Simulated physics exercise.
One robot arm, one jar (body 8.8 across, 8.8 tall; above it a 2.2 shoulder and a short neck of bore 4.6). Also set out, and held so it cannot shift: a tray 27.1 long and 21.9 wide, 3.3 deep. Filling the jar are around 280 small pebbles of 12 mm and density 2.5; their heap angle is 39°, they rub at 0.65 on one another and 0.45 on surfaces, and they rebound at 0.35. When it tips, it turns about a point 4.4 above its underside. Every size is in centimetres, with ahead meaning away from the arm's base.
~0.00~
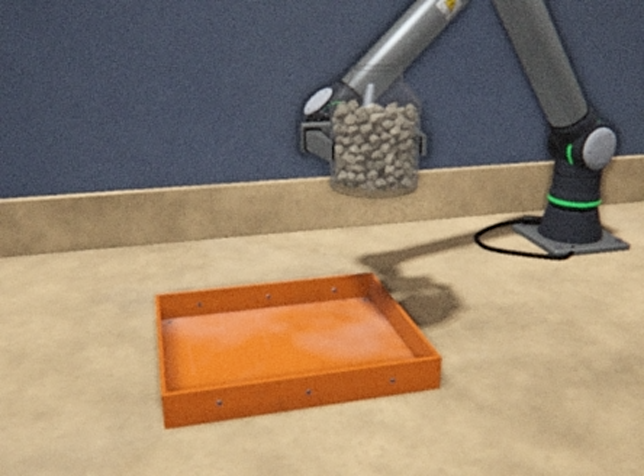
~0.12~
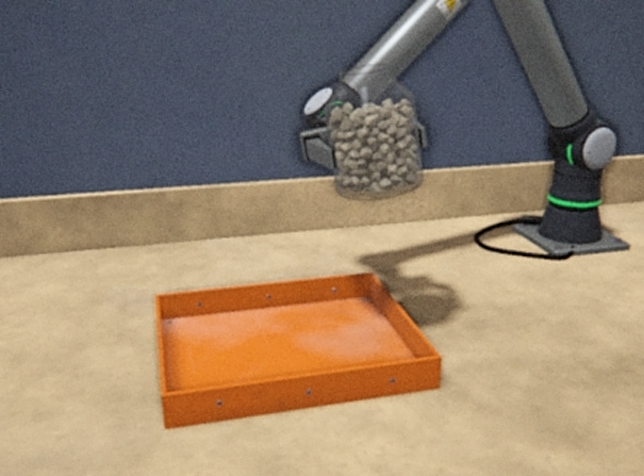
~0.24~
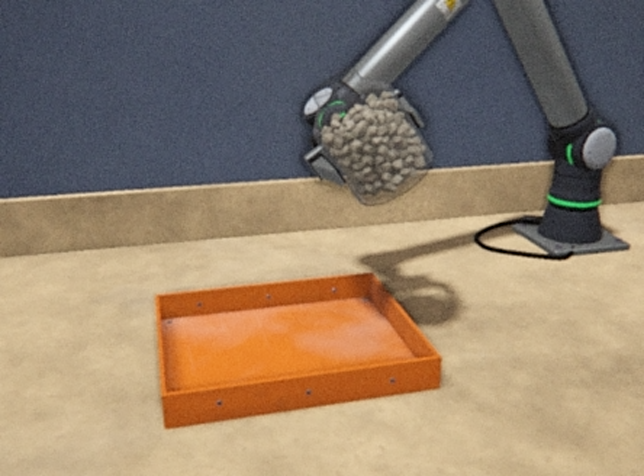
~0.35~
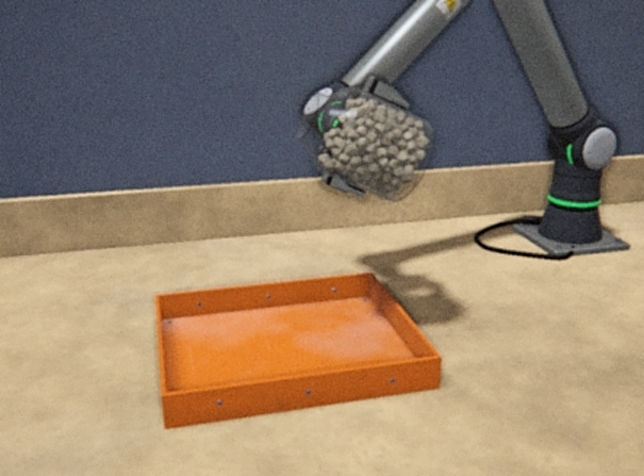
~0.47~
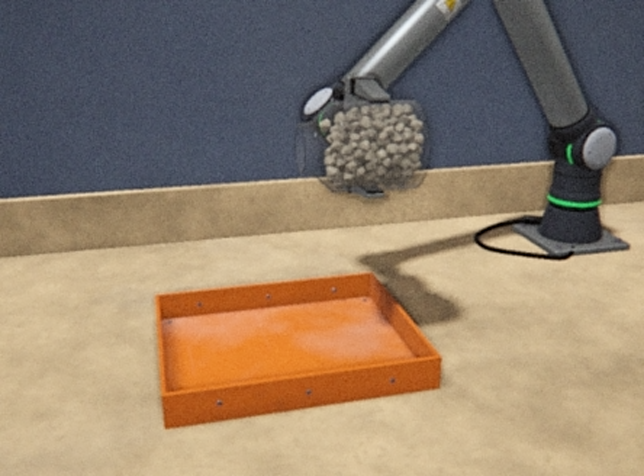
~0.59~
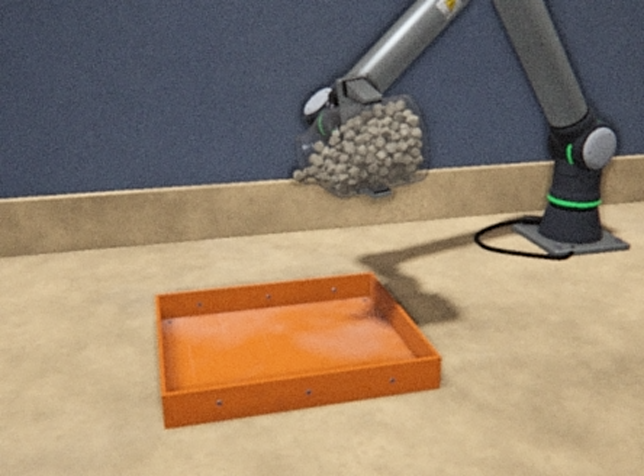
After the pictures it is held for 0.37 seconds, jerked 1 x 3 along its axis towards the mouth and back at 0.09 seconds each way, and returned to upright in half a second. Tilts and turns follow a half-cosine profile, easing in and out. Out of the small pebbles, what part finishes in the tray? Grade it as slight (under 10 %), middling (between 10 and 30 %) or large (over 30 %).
Grade: Slight.
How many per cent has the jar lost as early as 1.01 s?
At that point I'd say close to 0 per cent has gone.
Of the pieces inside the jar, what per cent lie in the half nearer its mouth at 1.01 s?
Close to 50 per cent sits in the mouth half.
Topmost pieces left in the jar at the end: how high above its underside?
Roughly 9.5 cm up.
After 1.01 s, tipped 98°, highest piece 27 above the table; 275 in the jar, 4 in the tray.
After 1.43 s, tipped 37°, highest piece 29 above the table; 267 in the jar, 12 in the tray.
After 1.84 s, upright, highest piece 28 above the table; 267 in the jar, 12 in the tray.
After 2.54 s, upright, highest piece 28 above the table; 267 in the jar, 12 in the tray.
At rest, 267 in the jar, 12 in the tray. That is 4 % in the tray.
